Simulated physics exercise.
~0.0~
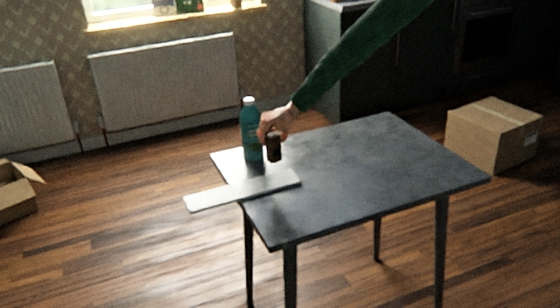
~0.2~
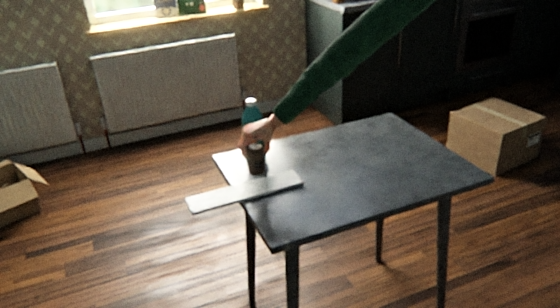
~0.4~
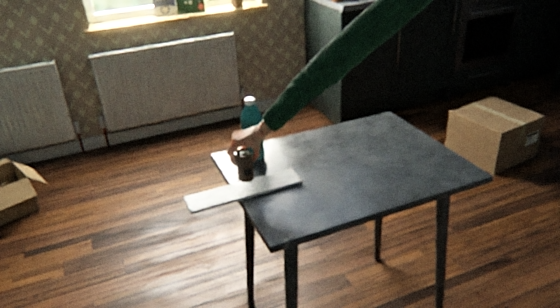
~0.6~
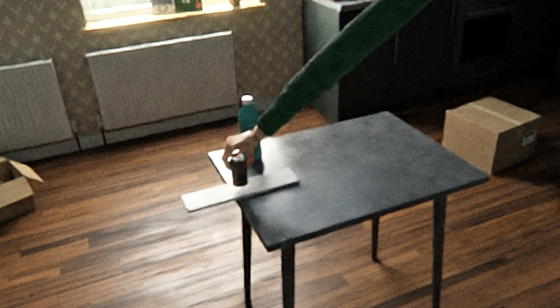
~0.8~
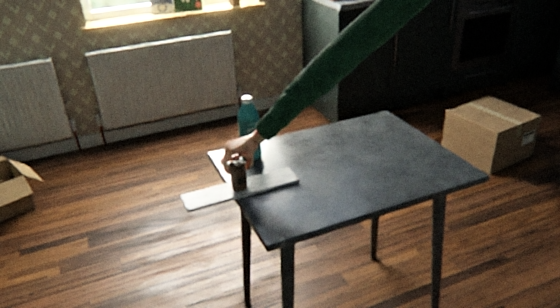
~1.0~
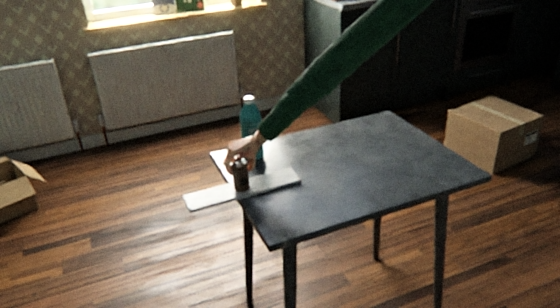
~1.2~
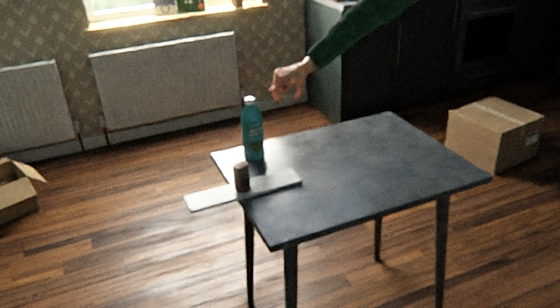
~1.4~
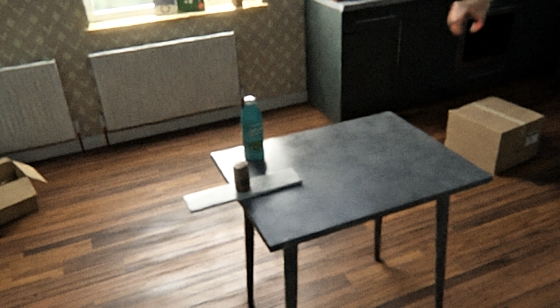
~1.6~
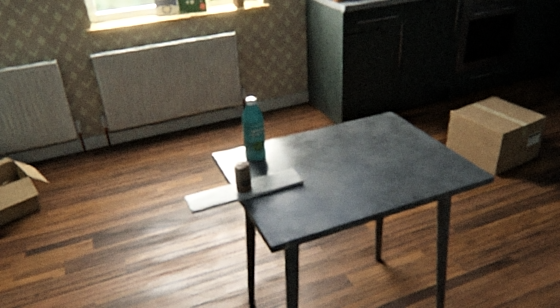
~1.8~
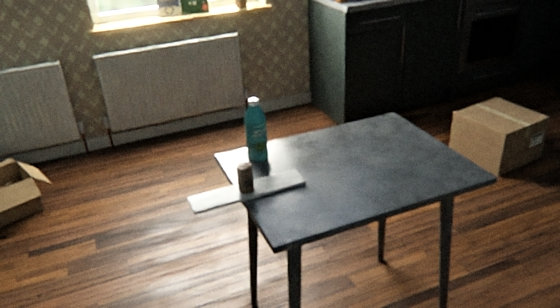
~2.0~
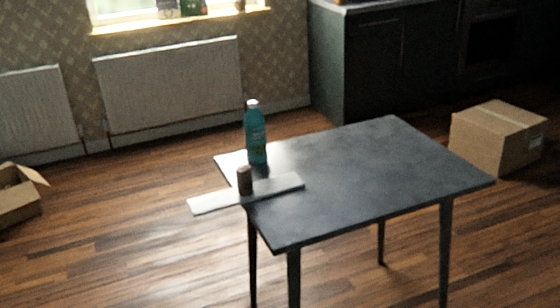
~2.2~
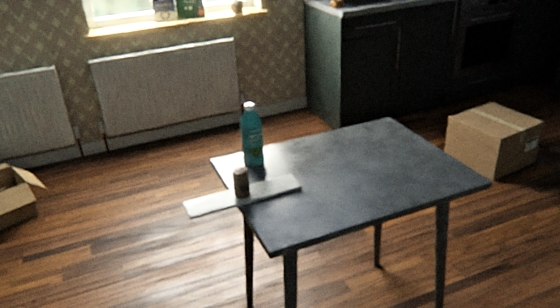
To begin with, a green-sleeved arm holds a small brown shaker above a white board that juts past the left edge of a dark table, with a turquoise bottle standing nearby. The hand moves the shaker left and down toward the board, in front of the bottle. It sets the shaker upright near the table's edge and keeps hold of it briefly. Then the fingers let go, and the hand draws back up to the right and leaves the view. The board stays on the table, with the shaker and the bottle both standing still.
